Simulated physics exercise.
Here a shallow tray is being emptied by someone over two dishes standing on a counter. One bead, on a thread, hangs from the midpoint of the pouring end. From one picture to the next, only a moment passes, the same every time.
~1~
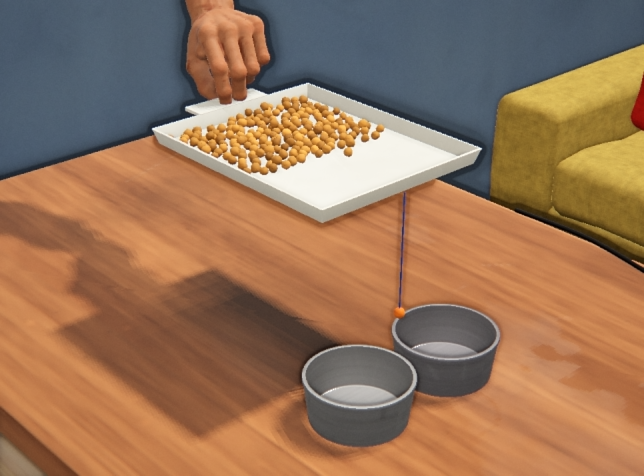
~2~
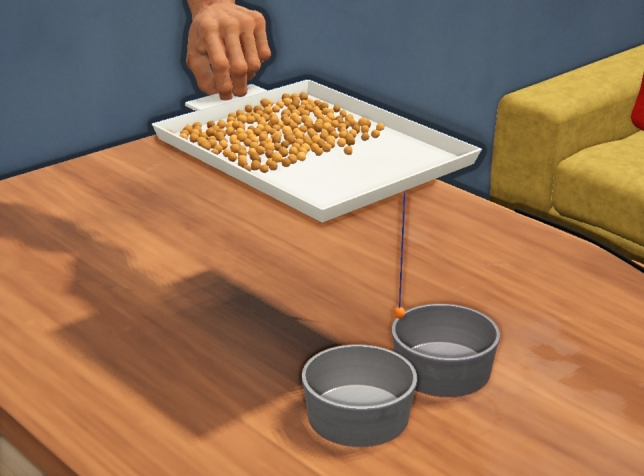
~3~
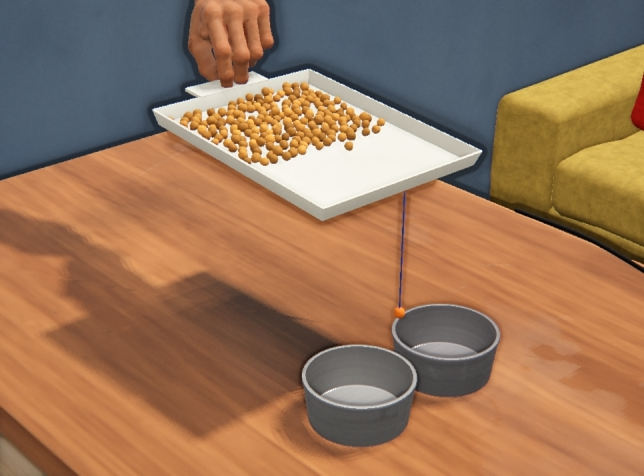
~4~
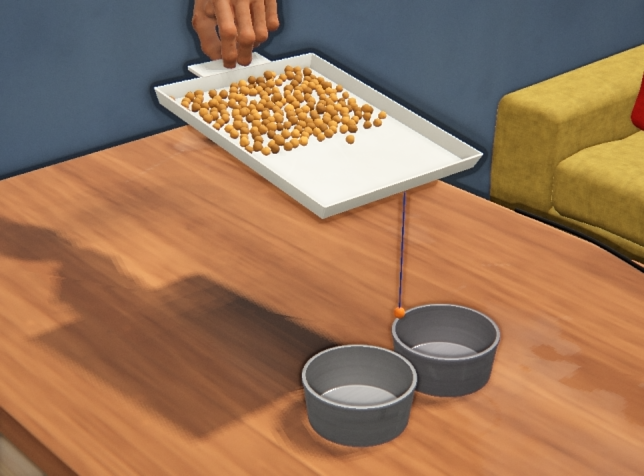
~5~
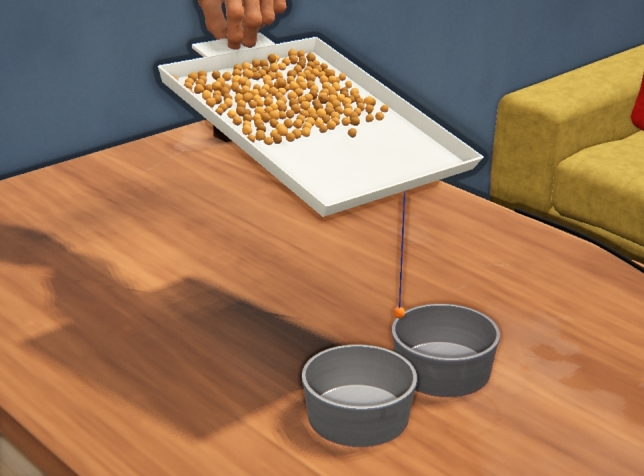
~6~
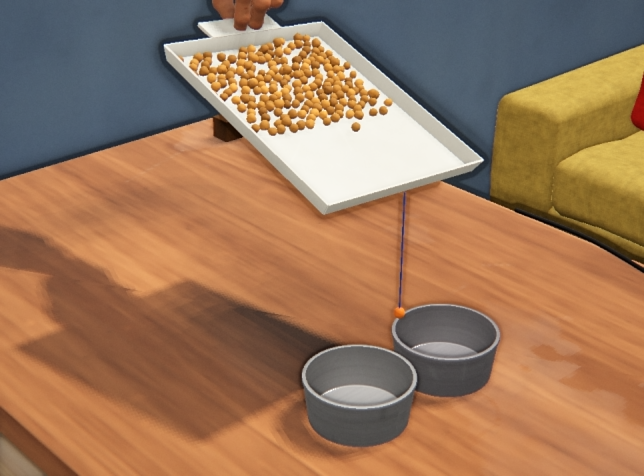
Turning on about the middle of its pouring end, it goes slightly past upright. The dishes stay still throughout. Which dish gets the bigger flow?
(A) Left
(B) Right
Right (B).
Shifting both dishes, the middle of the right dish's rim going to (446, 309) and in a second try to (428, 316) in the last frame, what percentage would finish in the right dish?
40% for the first placement, 30% for the second.
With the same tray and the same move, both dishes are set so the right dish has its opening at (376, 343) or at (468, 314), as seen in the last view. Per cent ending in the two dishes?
Roughly 10 per cent the first time and 60 per cent the second.
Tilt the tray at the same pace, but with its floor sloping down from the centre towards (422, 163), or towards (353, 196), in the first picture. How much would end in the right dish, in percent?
10 %, give or take, and then 10 %.
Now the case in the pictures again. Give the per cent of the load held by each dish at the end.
In the left dish 0 per cent comes to rest, in the right dish 40 per cent.
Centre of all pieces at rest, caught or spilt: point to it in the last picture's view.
Centre at rest, last view: Approx. (473, 364).
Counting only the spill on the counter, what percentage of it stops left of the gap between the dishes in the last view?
My estimate is some 0 per cent.
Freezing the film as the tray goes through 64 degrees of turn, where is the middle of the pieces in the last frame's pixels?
In the last view, the load is centred near (439, 170).
Soon after the last picture, tray tipped steeply; most on the tray; about a quarter in the air.
A little later, tray tipped past a quarter turn; about half on the tray; a stray few in the left dish; about a quarter in the right dish; about a third outside both; a small part in the air.
Later still, tray tipped past a quarter turn; a stray few in the left dish; about half in the right dish; about half outside both.
At rest, tray tipped past a quarter turn; a stray few in the left dish; about half in the right dish; about half outside both.
